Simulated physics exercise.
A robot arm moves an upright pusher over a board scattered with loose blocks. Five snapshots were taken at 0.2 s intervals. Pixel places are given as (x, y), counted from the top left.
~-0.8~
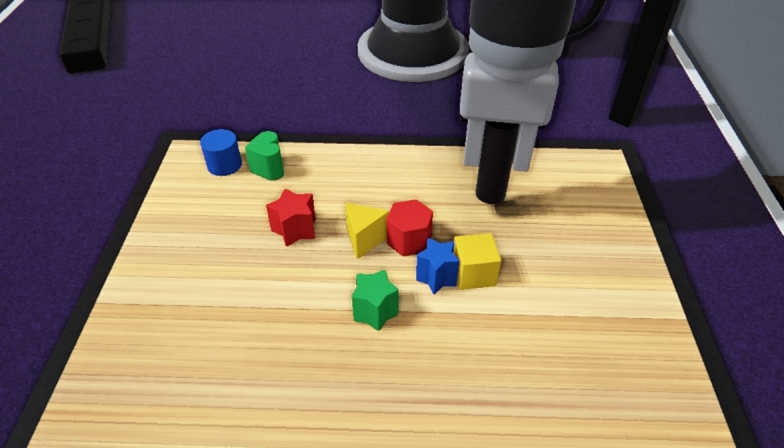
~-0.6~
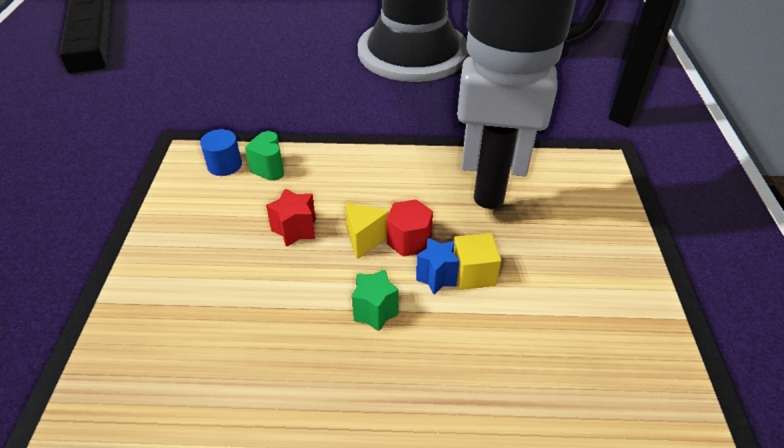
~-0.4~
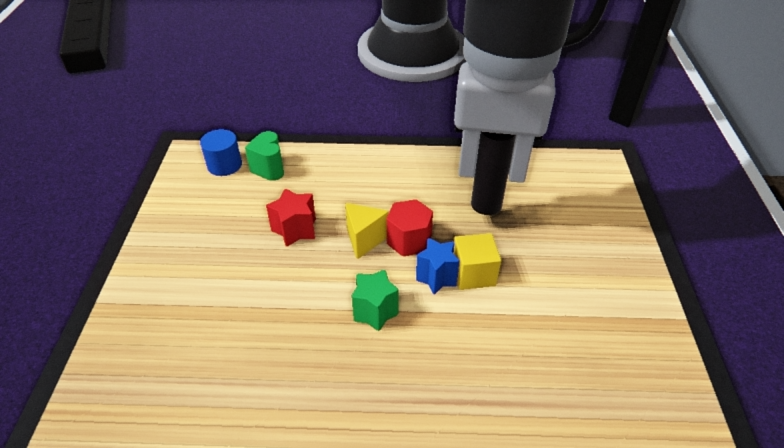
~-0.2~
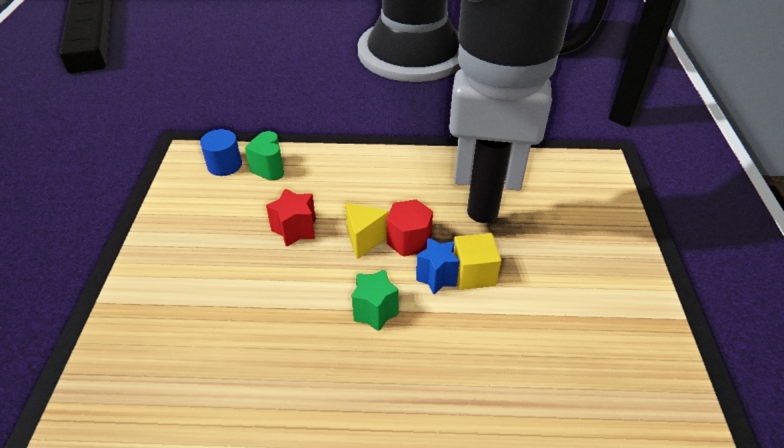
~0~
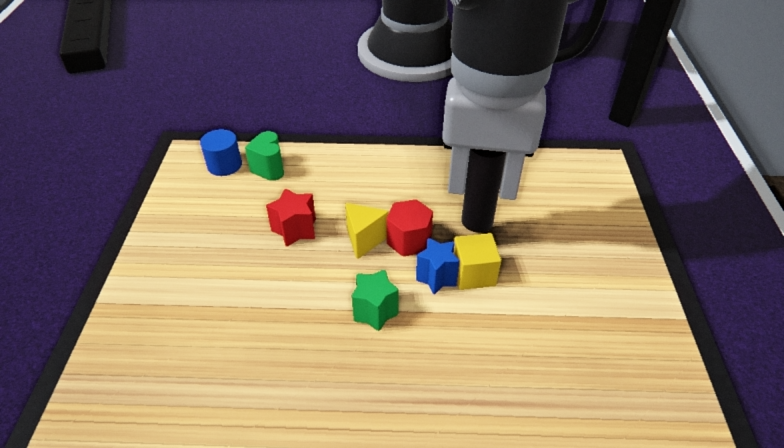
Robot arm inching its black pusher down and slightly left over a wooden board, nearing a yellow cube among motionless colourful blocks.
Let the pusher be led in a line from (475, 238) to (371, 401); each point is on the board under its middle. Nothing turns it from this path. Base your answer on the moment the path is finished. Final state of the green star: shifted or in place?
Its place changes.
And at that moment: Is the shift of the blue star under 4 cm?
No, that is not how it ends up.
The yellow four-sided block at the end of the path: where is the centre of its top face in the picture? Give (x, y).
It comes to (482, 277).
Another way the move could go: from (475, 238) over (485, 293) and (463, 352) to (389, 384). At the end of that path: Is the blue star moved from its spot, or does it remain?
It is still where it was.
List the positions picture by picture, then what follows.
In the first frame, tip of the pusher (491, 194), middles of tops, green star (374, 286), red hexagonal block (410, 214), blue star (439, 252), yellow four-sided block (478, 248).
In the second frame, pusher (489, 199), nothing pushed.
In the third frame, pusher (486, 205), nothing pushed.
In the fourth frame, pusher (483, 213), nothing pushed.
In the fifth frame, pusher (477, 222), green star (374, 286), red hexagonal block (410, 214), blue star (439, 252), yellow four-sided block (478, 248).
On the path given first. One third of the way, pusher (447, 268); blue star (419, 270), turned 55° clockwise; yellow four-sided block (481, 276), turned 45° anticlockwise.
Two thirds of the way, pusher (411, 323); green star (346, 292); blue star (386, 295); yellow four-sided block (482, 277), turned 50° anticlockwise.
At the end, pusher (370, 387); green star (346, 292); red hexagonal block unmoved; blue star (386, 296), turned 130° clockwise; yellow four-sided block (482, 277), turned 50° anticlockwise.
